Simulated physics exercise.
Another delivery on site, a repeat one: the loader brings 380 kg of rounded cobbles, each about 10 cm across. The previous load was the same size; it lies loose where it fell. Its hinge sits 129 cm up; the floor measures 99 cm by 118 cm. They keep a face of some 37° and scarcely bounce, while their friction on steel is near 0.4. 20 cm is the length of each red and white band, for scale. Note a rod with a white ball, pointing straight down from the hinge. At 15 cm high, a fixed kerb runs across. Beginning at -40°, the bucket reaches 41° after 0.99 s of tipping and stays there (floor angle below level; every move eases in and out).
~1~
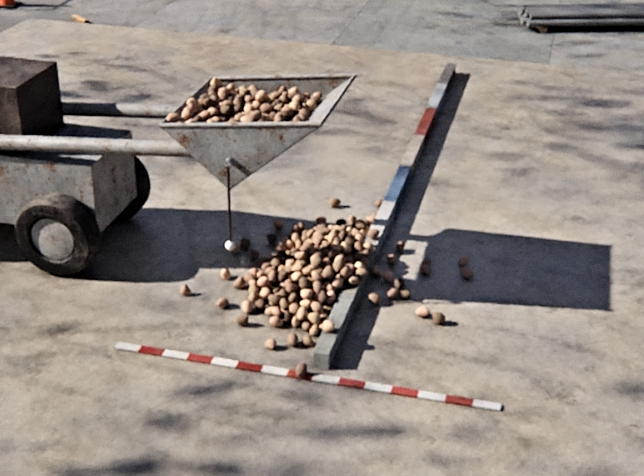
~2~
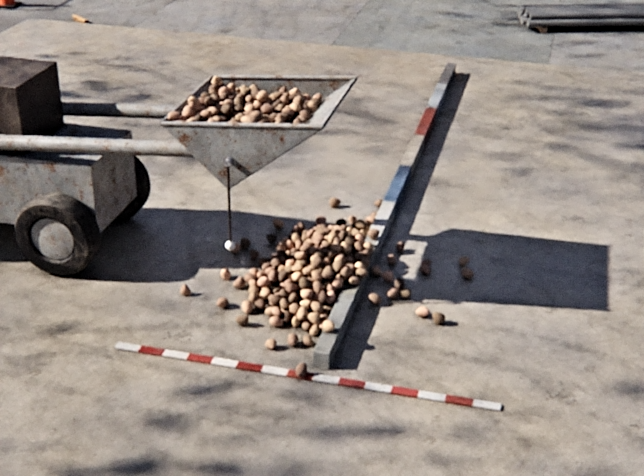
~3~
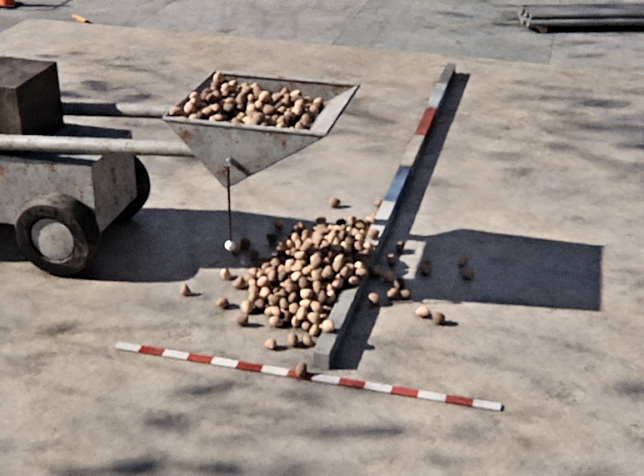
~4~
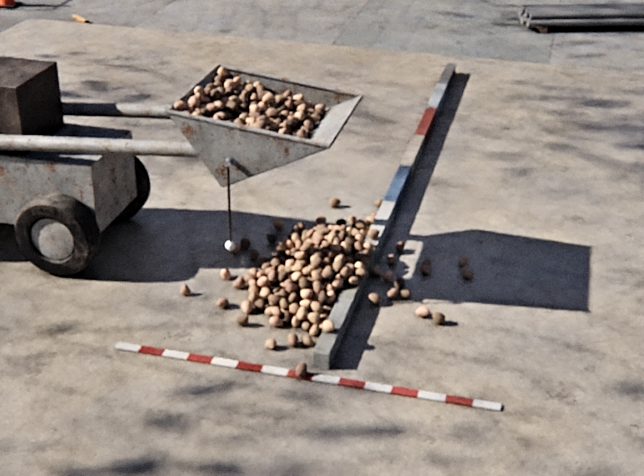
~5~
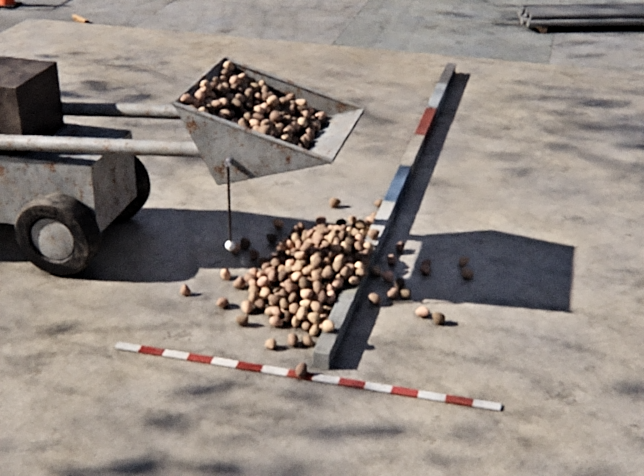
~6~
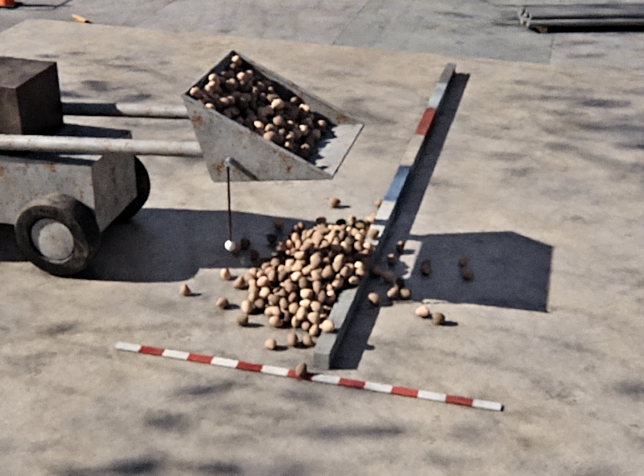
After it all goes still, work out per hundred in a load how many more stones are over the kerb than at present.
Around 60 stones per hundred.
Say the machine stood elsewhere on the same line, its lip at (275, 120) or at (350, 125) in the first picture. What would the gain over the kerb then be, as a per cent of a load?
Around 10 percent, then around 95 percent.
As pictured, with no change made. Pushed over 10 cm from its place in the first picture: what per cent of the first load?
10 %.
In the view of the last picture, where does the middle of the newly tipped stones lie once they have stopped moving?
I'd put their centre close to (377, 278).
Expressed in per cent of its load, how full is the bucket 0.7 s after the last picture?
Roughly 75 per cent of its load.
Then, 0.3 s after the last picture the floor is at 28°; in per cent of one load, 100 in the bucket, 95 on this side of the kerb, 5 over the kerb; the foremost stones are at (431, 283).
Then, 0.7 s after the last picture the floor is at 41°; in per cent of one load, 77 in the bucket, 118 on this side of the kerb, 5 over the kerb; the foremost stones are at (431, 283).
Then, 1.0 s after the last picture the floor is at 41°; in per cent of one load, 14 in the bucket, 153 on this side of the kerb, 33 over the kerb; the foremost stones are at (442, 282).
Then, 3.8 s after the last picture the floor is at 41°; in per cent of one load, 0 in the bucket, 135 on this side of the kerb, 65 over the kerb; the foremost stones are at (589, 339). Net gain over the kerb, 60.
